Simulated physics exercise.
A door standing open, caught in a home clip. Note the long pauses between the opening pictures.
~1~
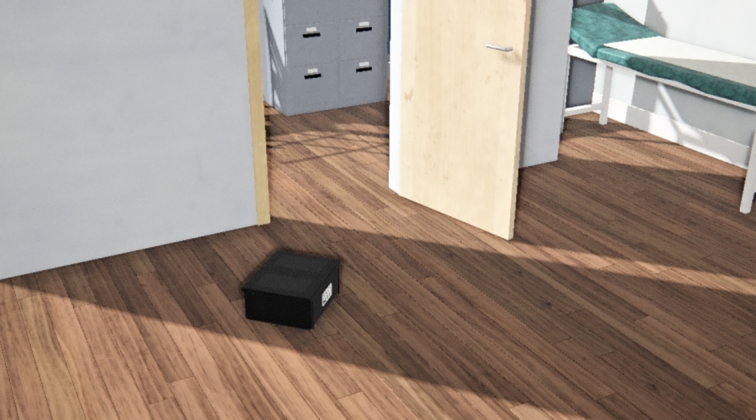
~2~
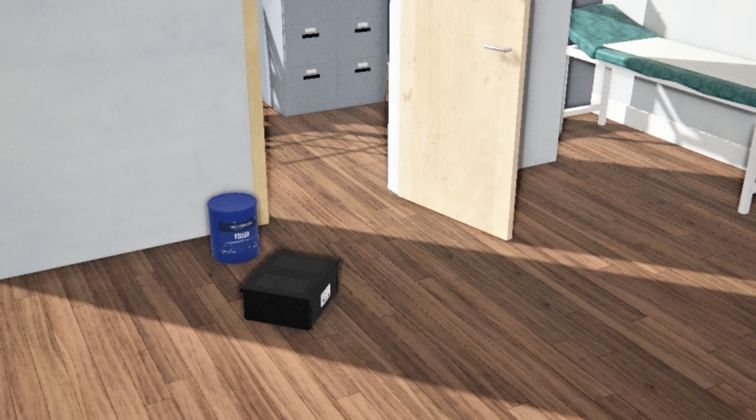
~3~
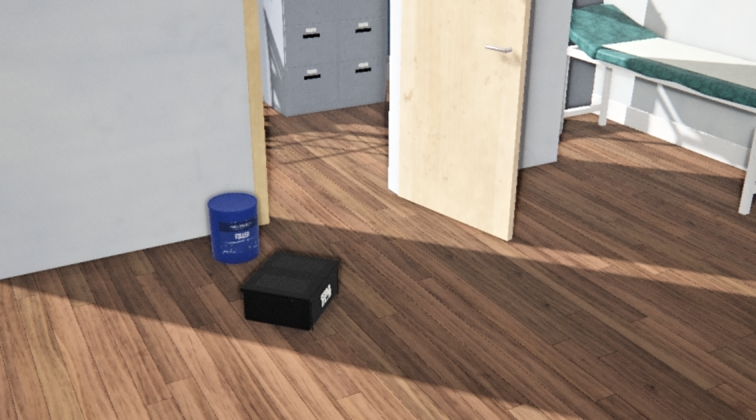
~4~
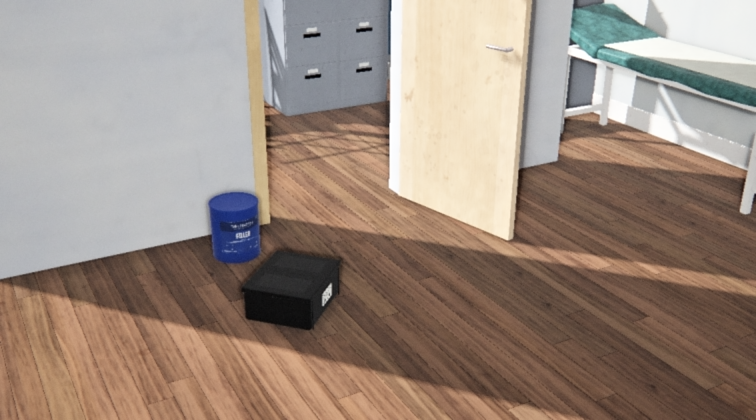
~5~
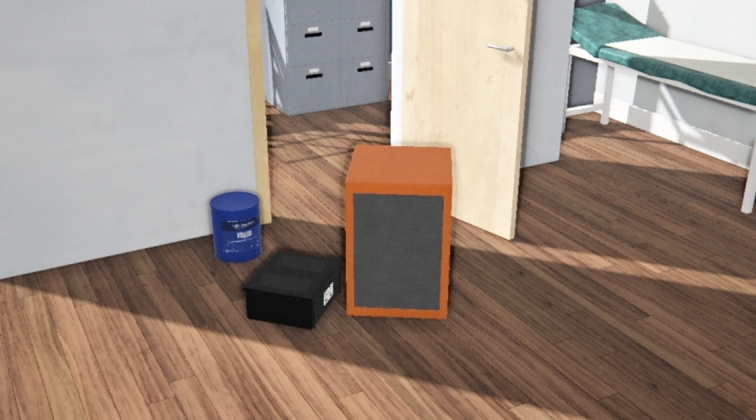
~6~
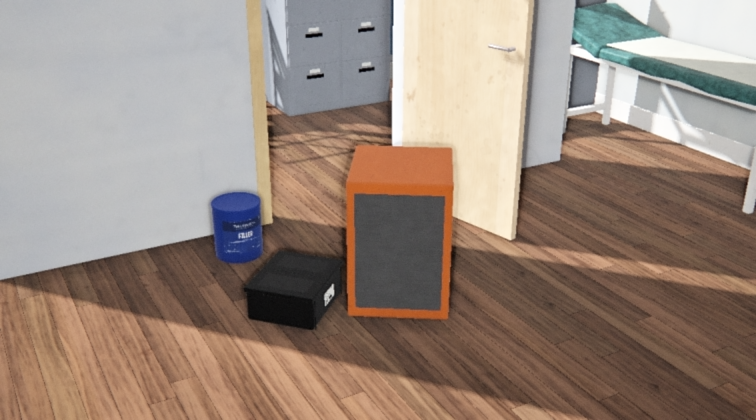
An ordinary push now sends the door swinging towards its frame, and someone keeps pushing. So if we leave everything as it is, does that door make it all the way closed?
It does.
Then, 0.90 s on from there, door at 83°.
Then, 1.60 s on from there, door at 51°.
Then, 2.30 s on from there, door at 15°.
In the end, door at 0°; all 3 unmoved. At the end, from the last picture's camera, orange appliance near (401, 230).
